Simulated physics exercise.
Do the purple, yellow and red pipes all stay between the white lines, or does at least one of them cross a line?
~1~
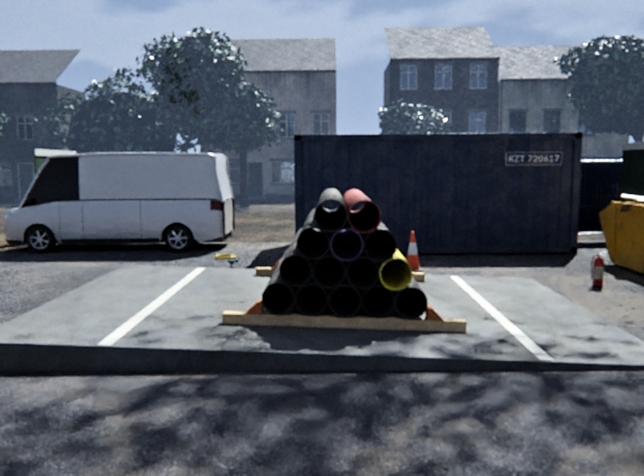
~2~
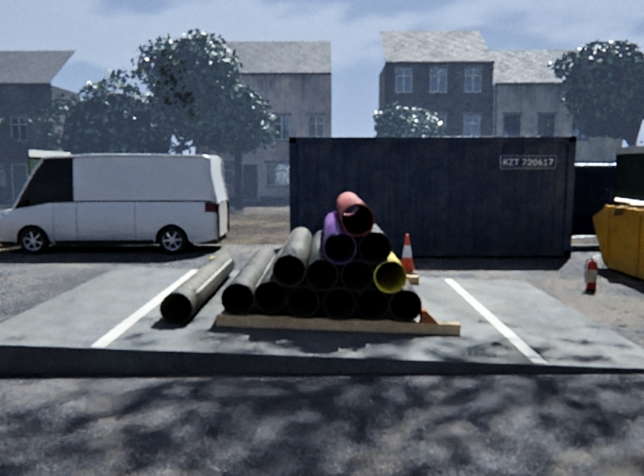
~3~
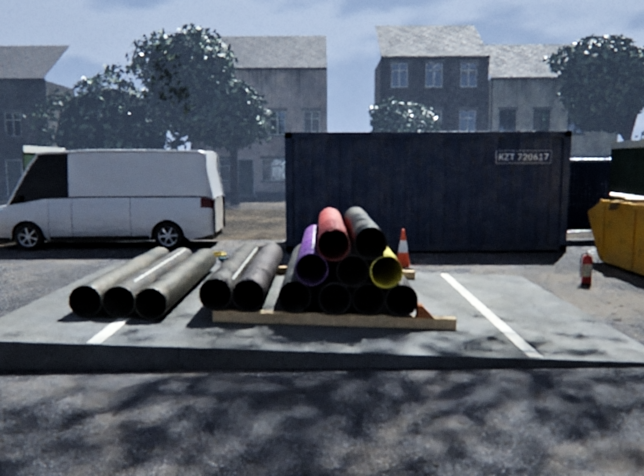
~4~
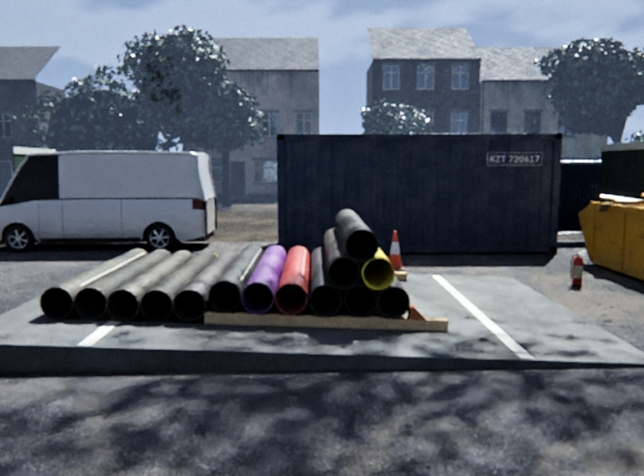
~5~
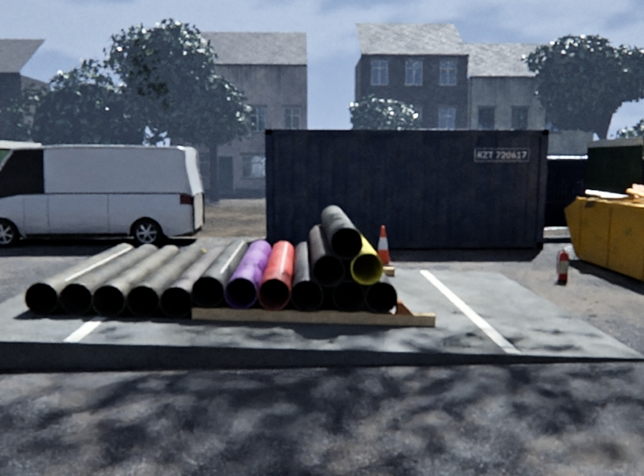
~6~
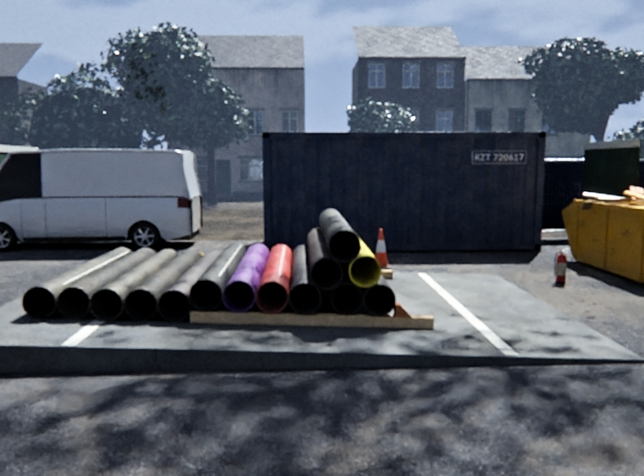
All three stay between the white lines. The purple and red pipes move left but stop short of the line, and the yellow one keeps its place in the stack.
